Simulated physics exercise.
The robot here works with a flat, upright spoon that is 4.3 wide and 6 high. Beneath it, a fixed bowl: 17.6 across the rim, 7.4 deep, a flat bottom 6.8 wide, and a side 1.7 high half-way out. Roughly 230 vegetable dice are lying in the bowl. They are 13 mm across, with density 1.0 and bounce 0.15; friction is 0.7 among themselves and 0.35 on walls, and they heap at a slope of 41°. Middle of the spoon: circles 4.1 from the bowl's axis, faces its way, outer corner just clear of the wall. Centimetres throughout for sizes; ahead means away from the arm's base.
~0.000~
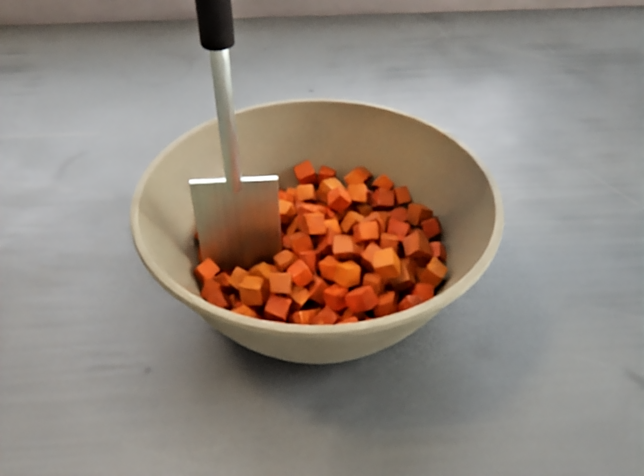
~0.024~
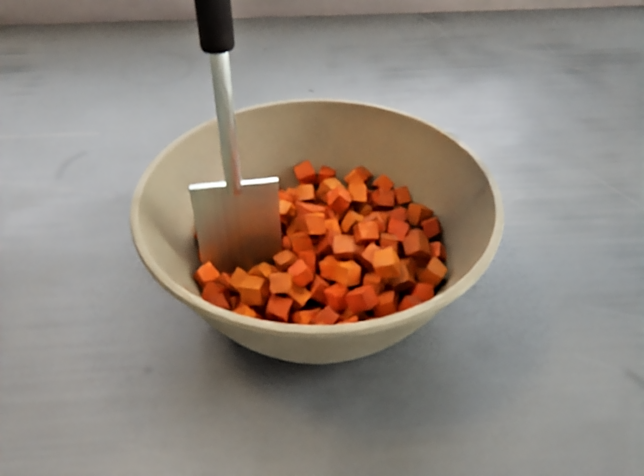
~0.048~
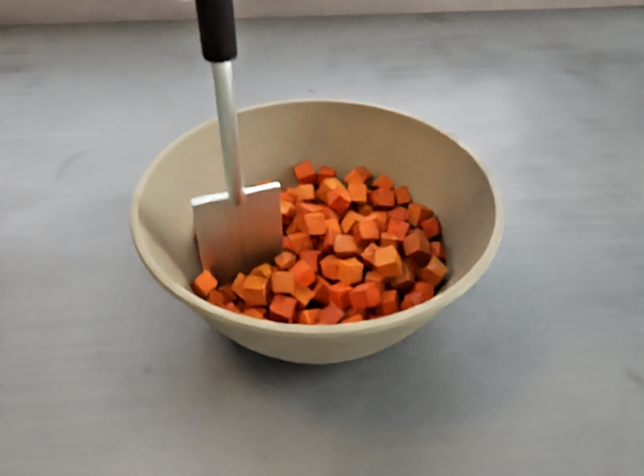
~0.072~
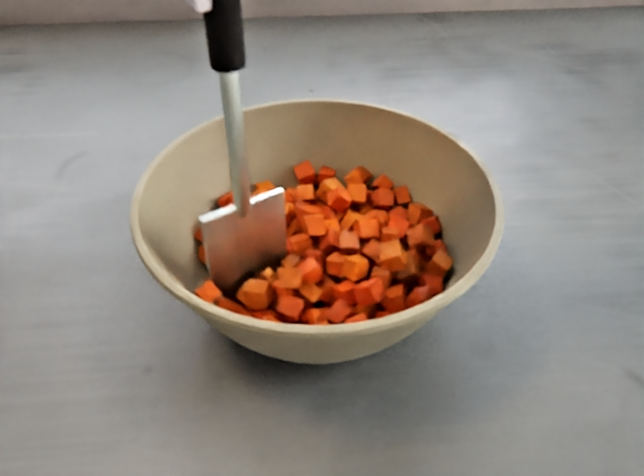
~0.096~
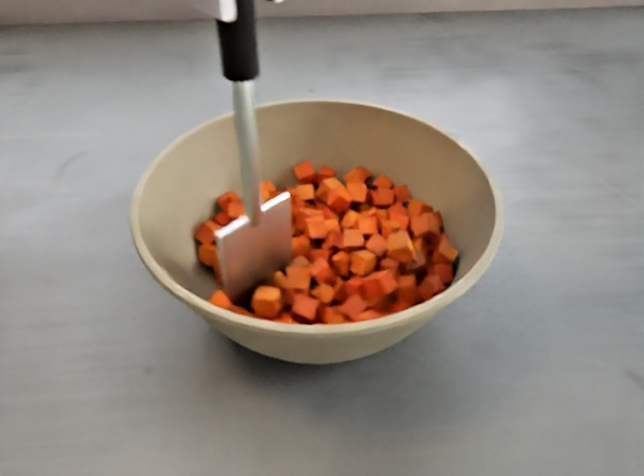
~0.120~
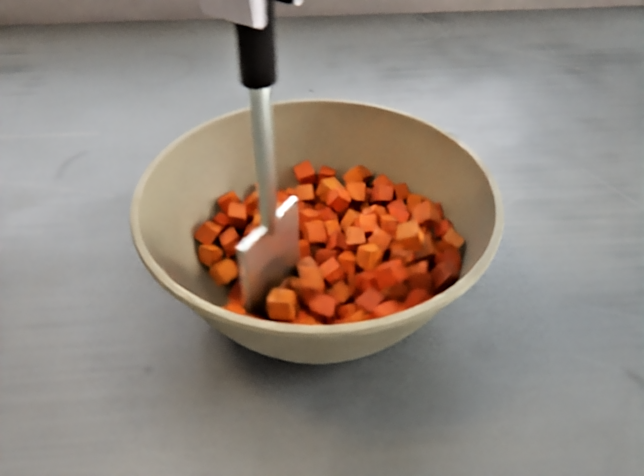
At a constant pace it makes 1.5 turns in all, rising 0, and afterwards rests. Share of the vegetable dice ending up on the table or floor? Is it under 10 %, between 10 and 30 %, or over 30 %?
Between 10 and 30 %.
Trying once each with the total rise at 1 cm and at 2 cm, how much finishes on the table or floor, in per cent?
15 % and 15 %.
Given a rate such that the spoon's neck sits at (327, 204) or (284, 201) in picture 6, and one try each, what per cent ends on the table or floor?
Roughly 40 and 25 percent, in that order.
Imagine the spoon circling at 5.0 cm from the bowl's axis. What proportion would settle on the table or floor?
Close to 15 in a hundred then.
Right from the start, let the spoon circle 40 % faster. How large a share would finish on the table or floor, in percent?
In that case, close to 30 in a hundred.
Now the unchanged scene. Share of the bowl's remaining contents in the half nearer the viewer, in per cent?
About 25 per cent.
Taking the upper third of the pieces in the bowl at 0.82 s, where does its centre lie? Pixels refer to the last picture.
Estimated centre: (401, 269).
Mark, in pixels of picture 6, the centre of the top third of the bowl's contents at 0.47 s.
Somewhere around (284, 144) in the last view.
After 0.47 s, 244° round, highest piece 9 above the table; 219 in the bowl, 5 on the table or floor, 6 in flight or on the tool.
After 0.82 s, 74° round, highest piece 9 above the table; 205 in the bowl, 23 on the table or floor, 2 in flight or on the tool.
After 1.20 s, 180° round, highest piece 7 above the table; 193 in the bowl, 37 on the table or floor.
After 1.90 s, 180° round, highest piece 7 above the table; 193 in the bowl, 37 on the table or floor.
In the end, 193 in the bowl, 37 on the table or floor. That is 16 % on the table or floor.
